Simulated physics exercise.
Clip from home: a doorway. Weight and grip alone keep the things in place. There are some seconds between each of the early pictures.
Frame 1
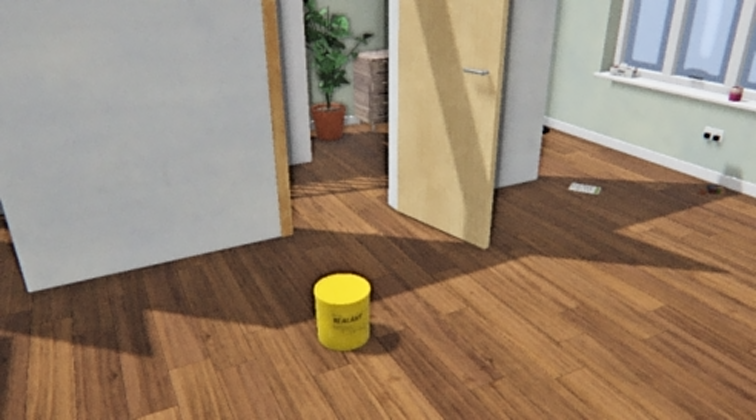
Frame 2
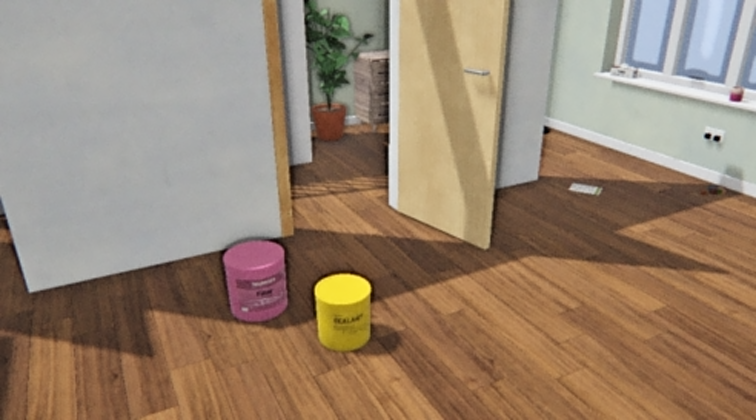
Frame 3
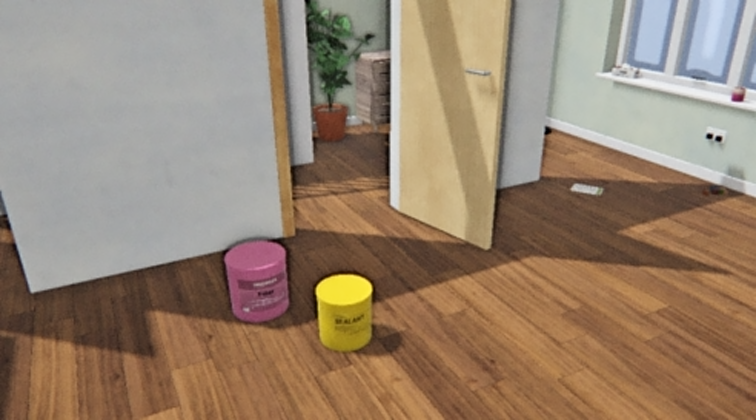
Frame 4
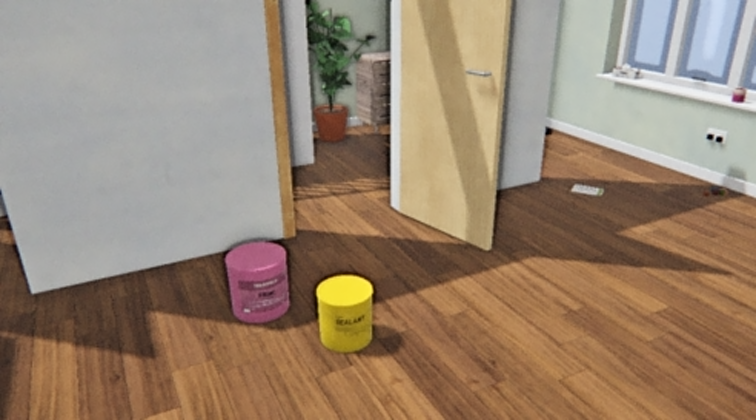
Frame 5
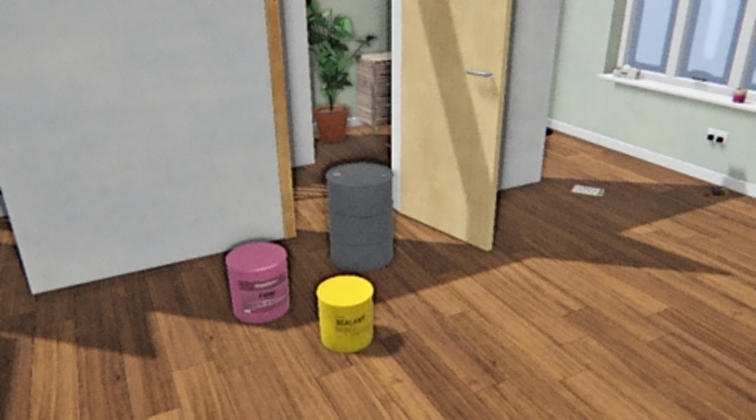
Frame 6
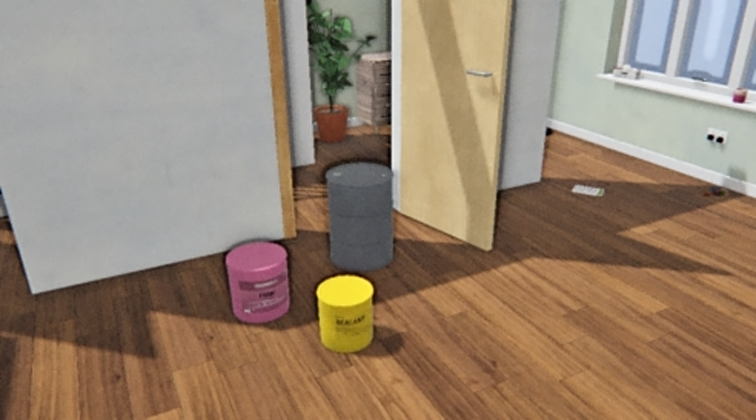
A pink pail appears on the wooden floor to the left of a yellow pail that sits alone at first, near a wide-open door. Both pails then stay still, and a grey drum appears behind them, in front of the doorway. The door does not move, and all three containers remain in place.
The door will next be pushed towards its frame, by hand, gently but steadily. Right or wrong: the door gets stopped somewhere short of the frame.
Right, it gets stopped before closing.
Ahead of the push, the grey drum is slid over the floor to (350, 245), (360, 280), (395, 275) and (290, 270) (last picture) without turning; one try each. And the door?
In the first case it stops short; in the second case it is blocked; in the third case it jams; in the fourth case it reaches the frame.
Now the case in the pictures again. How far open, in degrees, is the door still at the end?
Roughly 55 degrees open.
Then, 0.40 s later than the last frame, door 96° open.
Then, 0.70 s later than the last frame, door 82° open.
Then, 0.90 s later than the last frame, door 72° open.
Then, 1.10 s later than the last frame, door 61° open.
When it is over, door 57° open; all 3 as before. End places, in pixels of the last picture, grey drum near (359, 216).
